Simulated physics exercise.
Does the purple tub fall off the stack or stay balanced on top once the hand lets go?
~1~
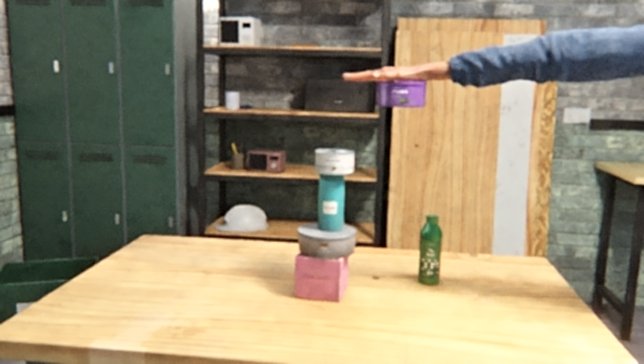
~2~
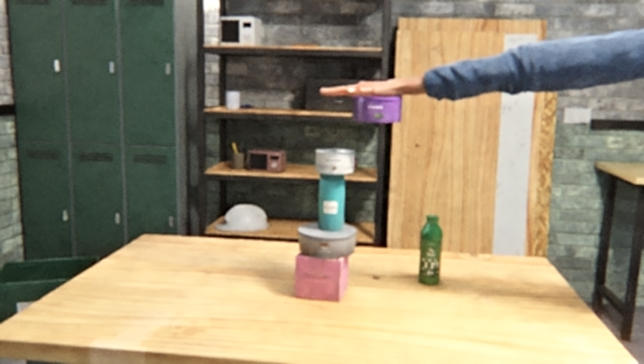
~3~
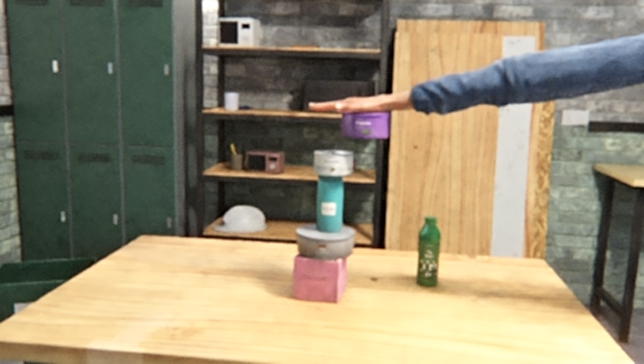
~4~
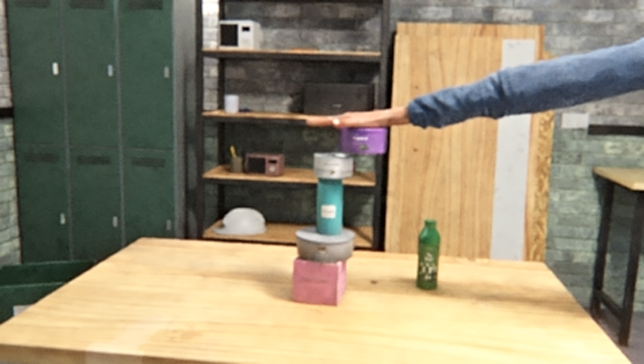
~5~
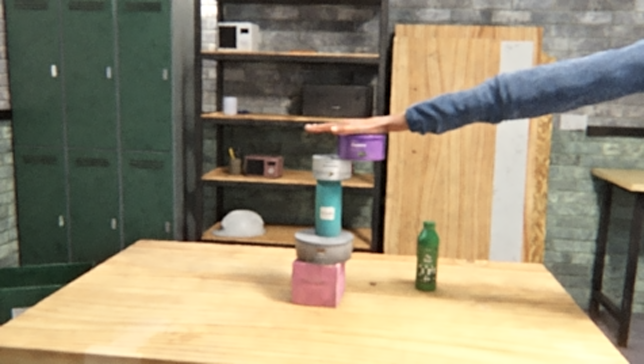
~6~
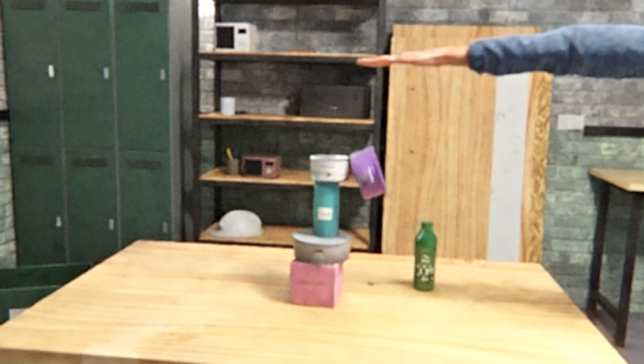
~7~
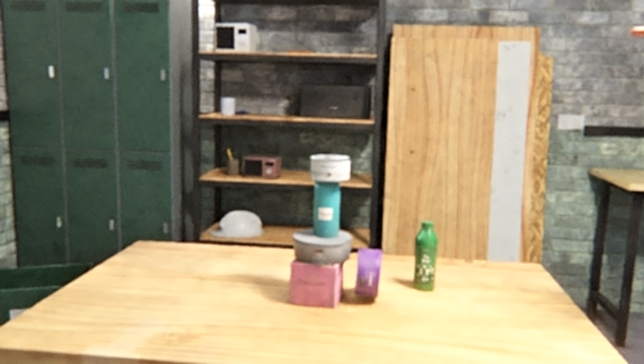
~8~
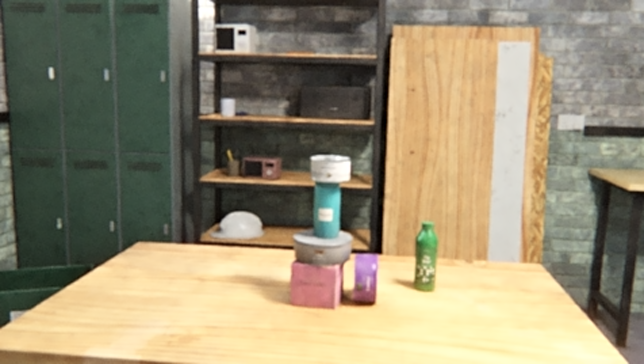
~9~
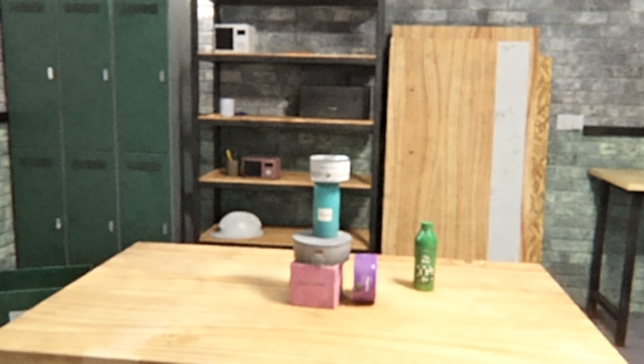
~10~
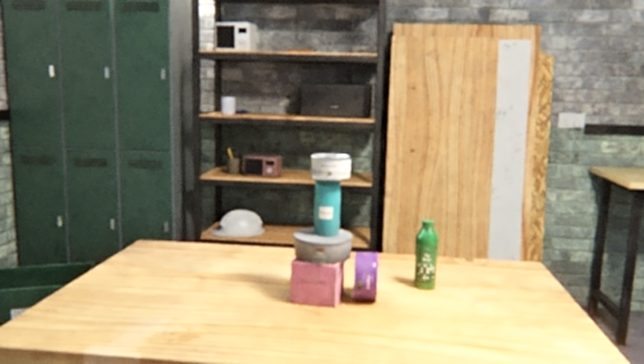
It falls off. The purple tub tips over the right side and ends up on the table beside the pink box.
